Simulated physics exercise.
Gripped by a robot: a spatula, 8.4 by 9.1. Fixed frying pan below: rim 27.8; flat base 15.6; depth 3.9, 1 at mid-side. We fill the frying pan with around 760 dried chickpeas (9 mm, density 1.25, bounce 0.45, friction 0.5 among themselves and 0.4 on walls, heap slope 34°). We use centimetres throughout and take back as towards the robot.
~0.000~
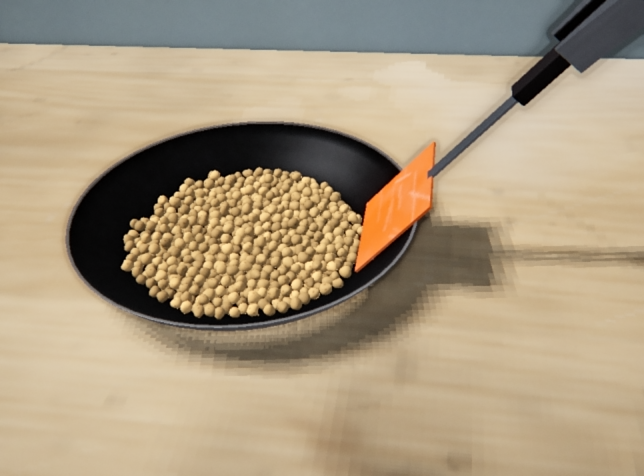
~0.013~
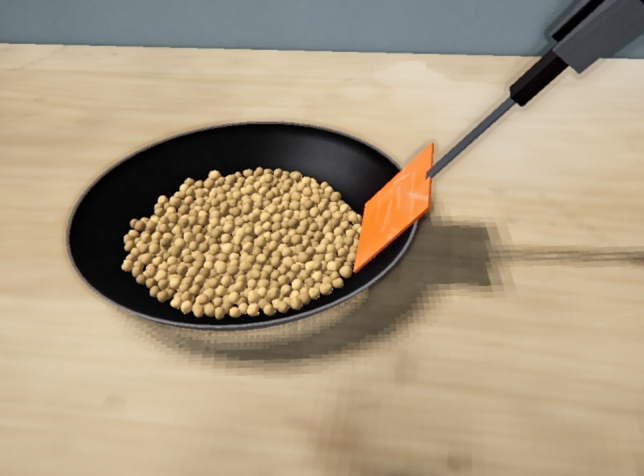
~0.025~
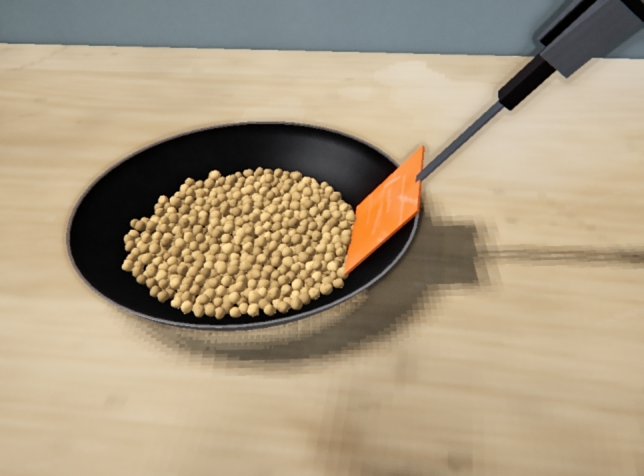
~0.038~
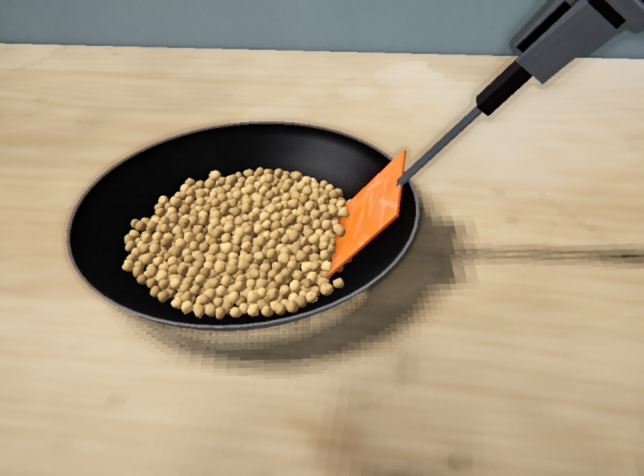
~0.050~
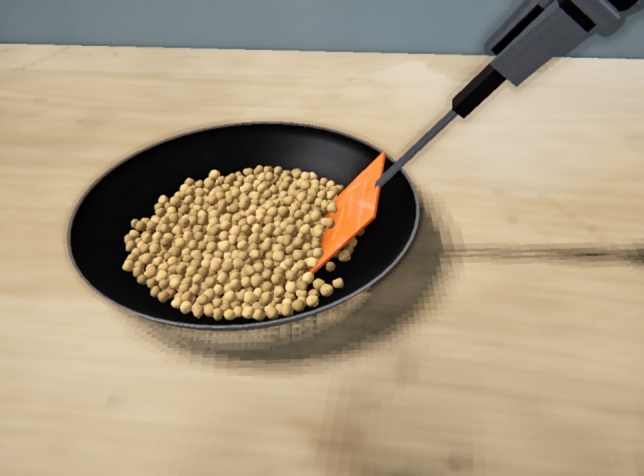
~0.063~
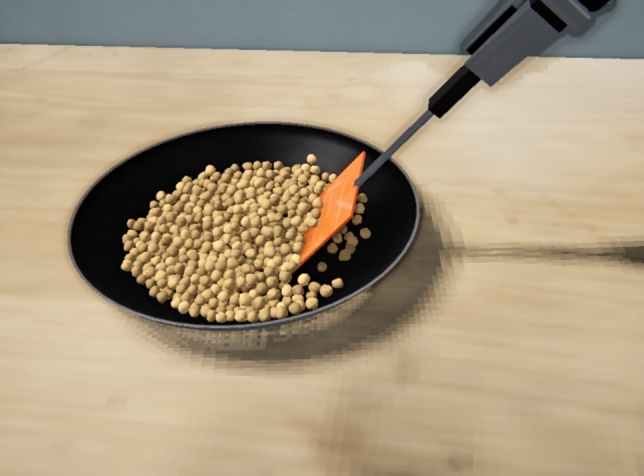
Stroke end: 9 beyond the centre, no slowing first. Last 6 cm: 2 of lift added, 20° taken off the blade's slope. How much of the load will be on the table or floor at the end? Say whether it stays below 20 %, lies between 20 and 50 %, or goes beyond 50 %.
It lies between 20 and 50 %.
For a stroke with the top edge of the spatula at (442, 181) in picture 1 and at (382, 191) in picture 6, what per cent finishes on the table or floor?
25 per cent.
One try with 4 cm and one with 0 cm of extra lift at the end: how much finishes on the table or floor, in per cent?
First try around 30 percent, second try around 25 percent.
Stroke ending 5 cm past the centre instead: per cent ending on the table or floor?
Result: Approx. 5 %.
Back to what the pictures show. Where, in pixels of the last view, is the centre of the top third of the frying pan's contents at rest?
I'd say around pixel (172, 217).
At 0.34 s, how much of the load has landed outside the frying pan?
Some 30 per cent of the load.
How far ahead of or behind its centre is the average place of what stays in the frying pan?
Some 4.0 cm ahead.
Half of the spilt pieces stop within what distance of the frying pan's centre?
Roughly 30 cm from the middle.
By 0.09 s, sloping 50°, highest piece 9 above the table; 761 in the frying pan, 1 on the blade or in flight.
By 0.12 s, sloping 45°, highest piece 13 above the table; 760 in the frying pan, 2 on the blade or in flight.
By 0.34 s, sloping 30°, highest piece 11 above the table; 514 in the frying pan, 217 on the table or floor, 31 on the blade or in flight.
By 1.39 s, sloping 30°, highest piece 3 above the table; 514 in the frying pan, 248 on the table or floor.
Final count, 514 in the frying pan, 248 on the table or floor. That is 33 % on the table or floor.
